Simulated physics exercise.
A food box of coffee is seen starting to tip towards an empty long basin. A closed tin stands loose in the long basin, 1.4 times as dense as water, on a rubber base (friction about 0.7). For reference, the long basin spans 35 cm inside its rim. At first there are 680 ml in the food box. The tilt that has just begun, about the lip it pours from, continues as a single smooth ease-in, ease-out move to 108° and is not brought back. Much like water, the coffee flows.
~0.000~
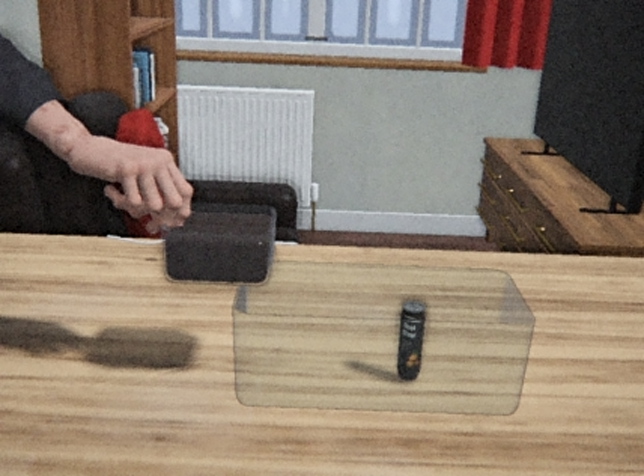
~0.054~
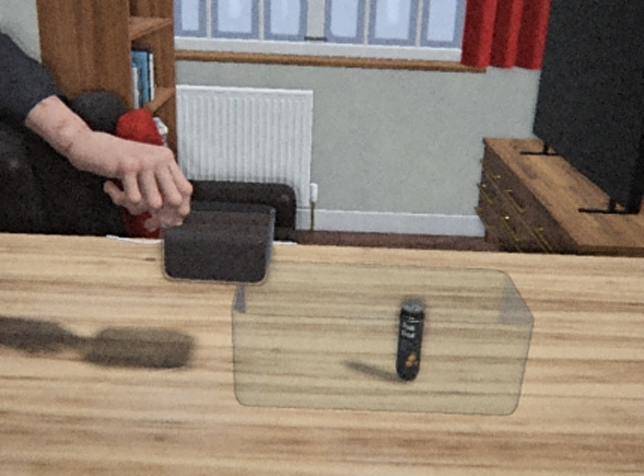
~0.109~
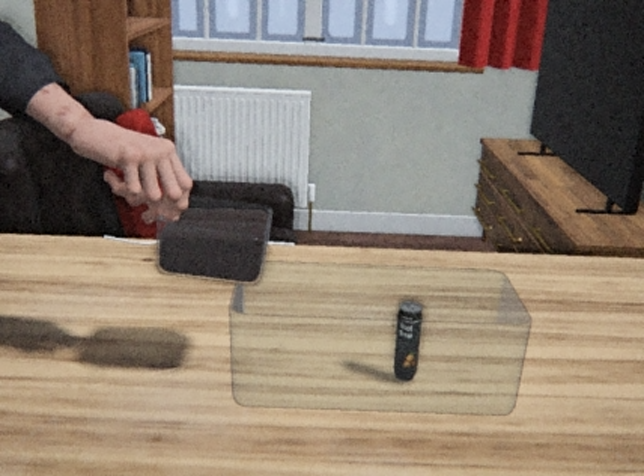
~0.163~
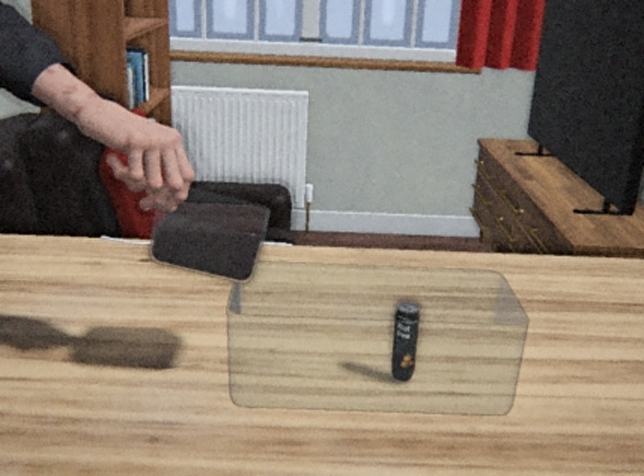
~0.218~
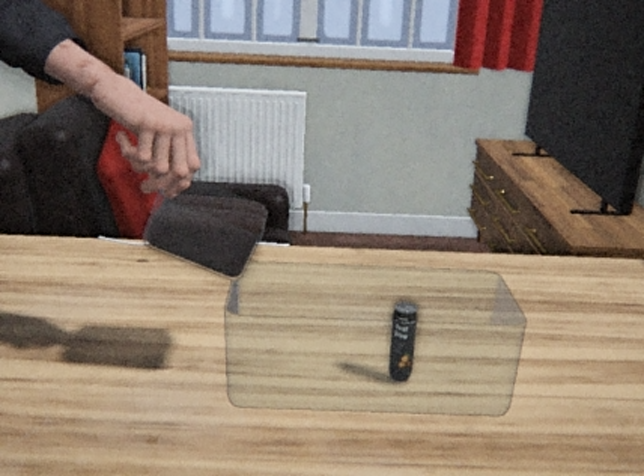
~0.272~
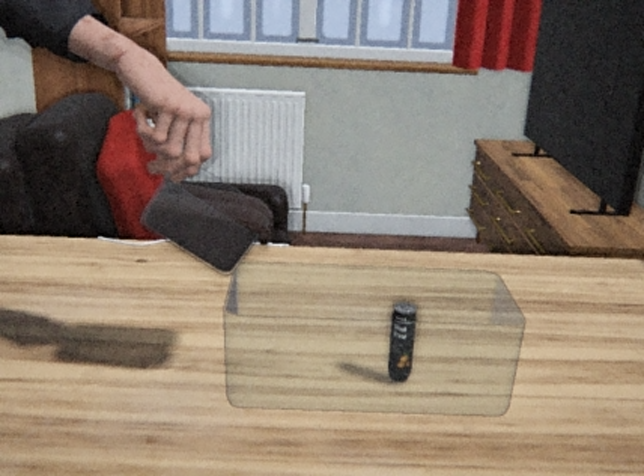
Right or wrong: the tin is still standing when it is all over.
Right, it is still standing.
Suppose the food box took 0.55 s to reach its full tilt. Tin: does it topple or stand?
The tin stays up.
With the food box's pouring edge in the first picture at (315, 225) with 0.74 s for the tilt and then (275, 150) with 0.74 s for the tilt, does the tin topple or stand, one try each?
Try 1: Tipped over; try 2: Still standing.
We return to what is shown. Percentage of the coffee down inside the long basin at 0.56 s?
Some 28 per cent.
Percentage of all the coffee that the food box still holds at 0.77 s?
About 2 per cent.
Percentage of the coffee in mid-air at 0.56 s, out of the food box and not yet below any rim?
Near 48 per cent at that moment.
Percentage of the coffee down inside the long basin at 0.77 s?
Close to 92 in a hundred.
After 0.56 s the tilt is 93° and 25 per cent is still to pour; the tin stands where it began.
After 0.77 s the tilt is 108° and 2 per cent is still to pour; the tin stands where it began.
After 1.00 s the tilt is 108° and 0 per cent is still to pour; the tin stands where it began.
After 1.24 s the tilt is 108° and 0 per cent is still to pour; the tin stands where it began.
In the end the tin stands where it began.
